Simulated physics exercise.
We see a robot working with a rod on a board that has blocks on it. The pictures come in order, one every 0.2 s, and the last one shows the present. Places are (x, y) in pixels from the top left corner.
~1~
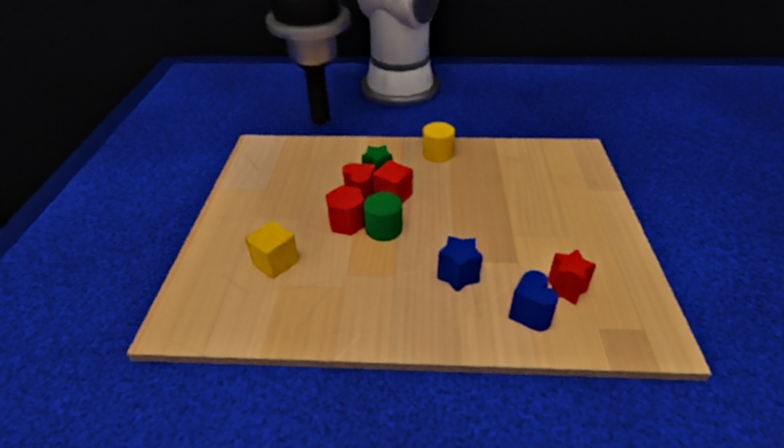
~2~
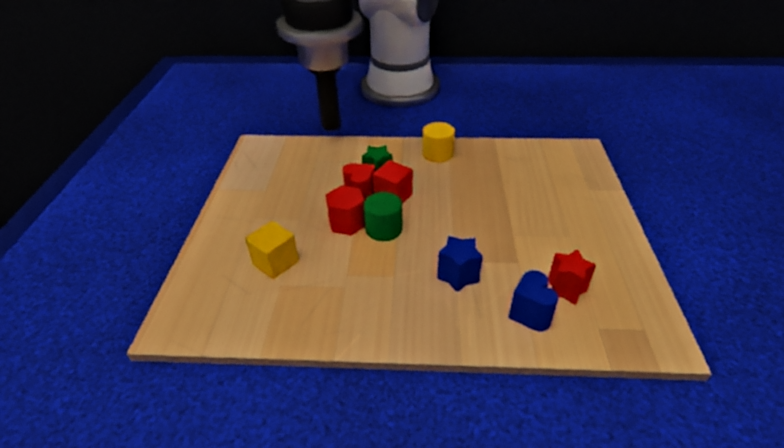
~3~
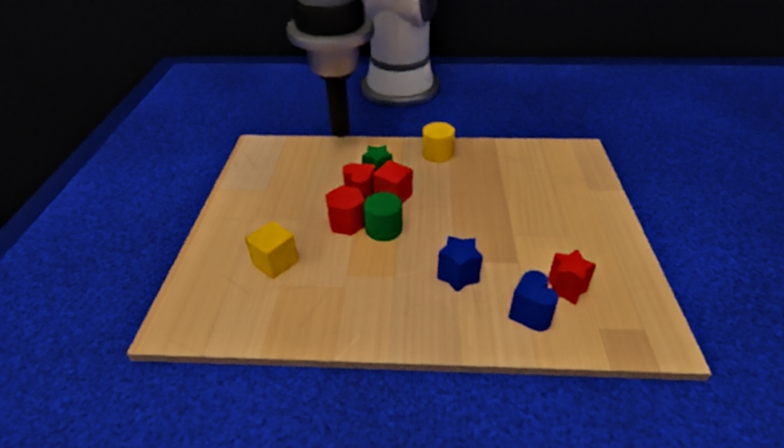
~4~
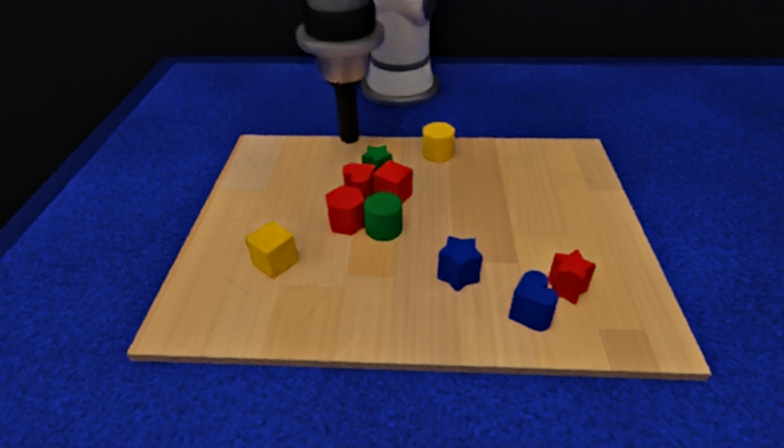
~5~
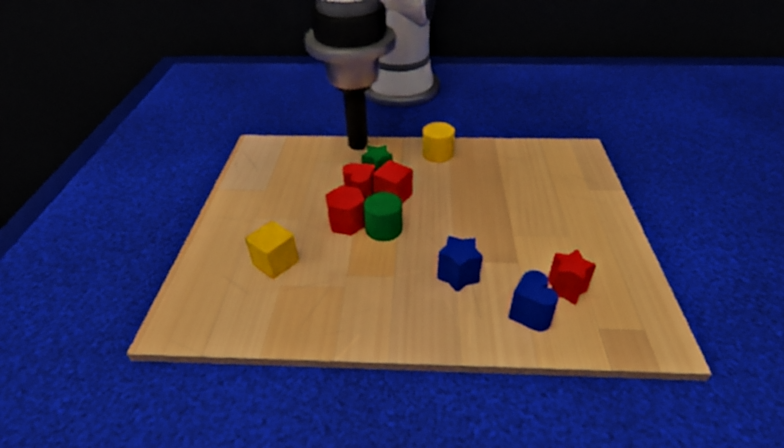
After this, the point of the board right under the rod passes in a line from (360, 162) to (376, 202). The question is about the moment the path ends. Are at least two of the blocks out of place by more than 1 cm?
I believe so.
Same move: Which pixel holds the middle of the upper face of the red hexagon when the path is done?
The middle of the upper face of the red hexagon will lie at about (337, 209) in the picture.
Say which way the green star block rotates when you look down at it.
The answer is counter-clockwise.
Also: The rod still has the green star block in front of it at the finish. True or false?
False - the claim does not hold.
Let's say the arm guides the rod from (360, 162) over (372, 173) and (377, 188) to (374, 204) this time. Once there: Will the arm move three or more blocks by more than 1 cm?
Yes, that is how it ends up.
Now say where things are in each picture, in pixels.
The first frame shows tip of the rod (321, 121), middles of tops, red hexagon (345, 197), red heart (359, 171), green star block (377, 152), red square piece (393, 171).
The second frame shows rod (332, 127), nothing pushed.
The third frame shows rod (341, 133), nothing pushed.
The fourth frame shows rod (350, 139), nothing pushed.
The fifth frame shows rod (358, 146), red hexagon (345, 197), red heart (359, 171), green star block (377, 152), red square piece (393, 171).
On the path given first. Halfway along, rod (366, 165); green star block (386, 158); red square piece (398, 174).
At the end, rod (375, 186); red hexagon (337, 209), turned 25° clockwise; red heart (361, 190), turned 30° clockwise; green star block (390, 161), turned 50° anticlockwise; red square piece (406, 177), turned 25° clockwise.
